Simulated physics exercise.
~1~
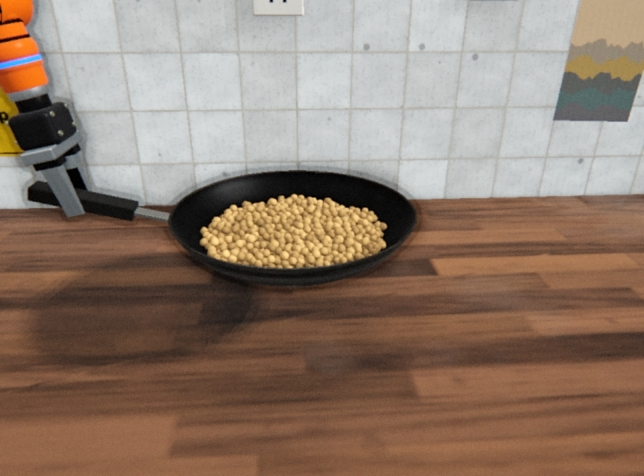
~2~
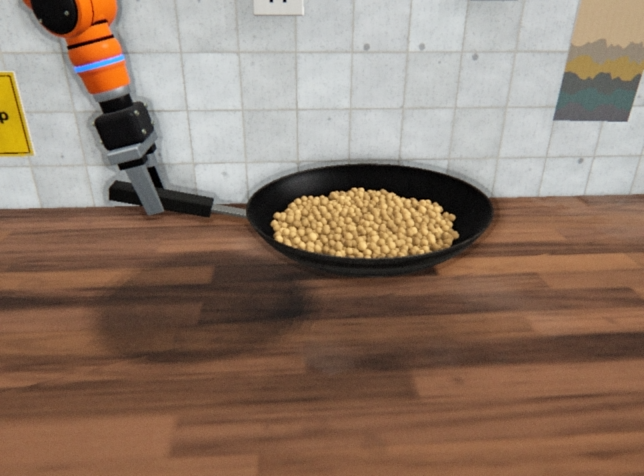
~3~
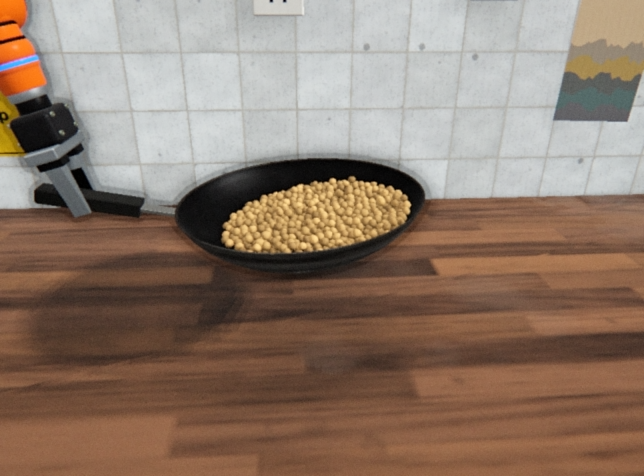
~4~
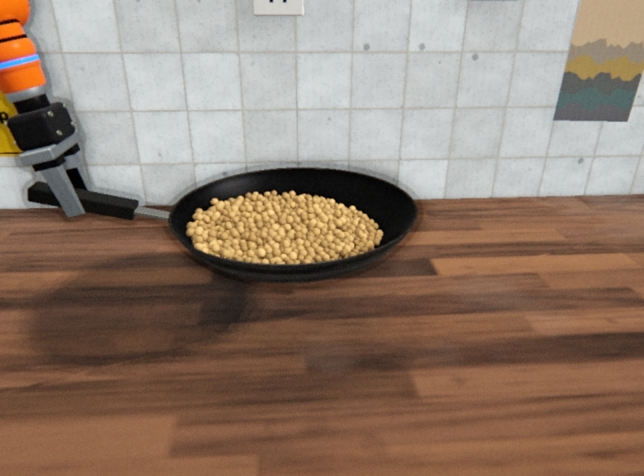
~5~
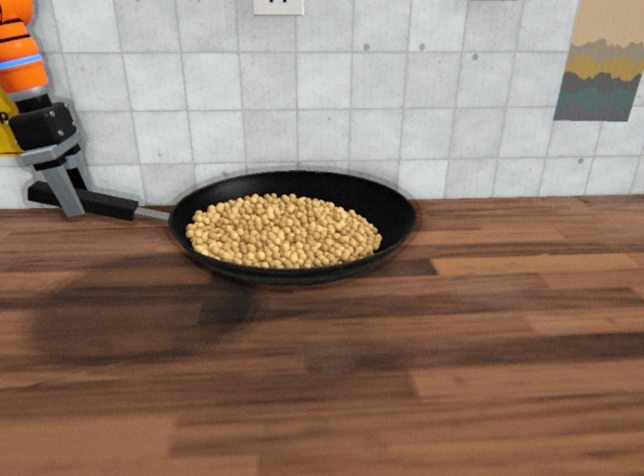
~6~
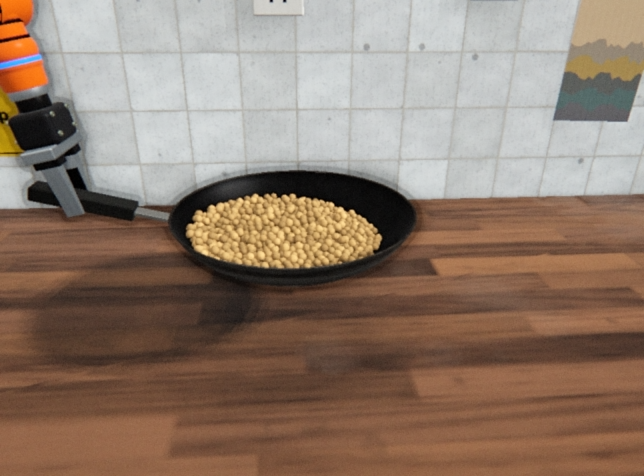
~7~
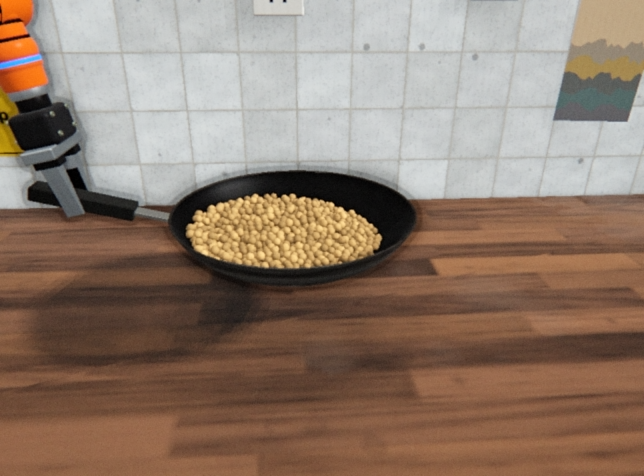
An orange and black robot arm slid a black frying pan heaped with dried chickpeas to the right along a wooden counter, then drew it back left with a slight tilt and levelled it, holding still with the chickpeas still inside.
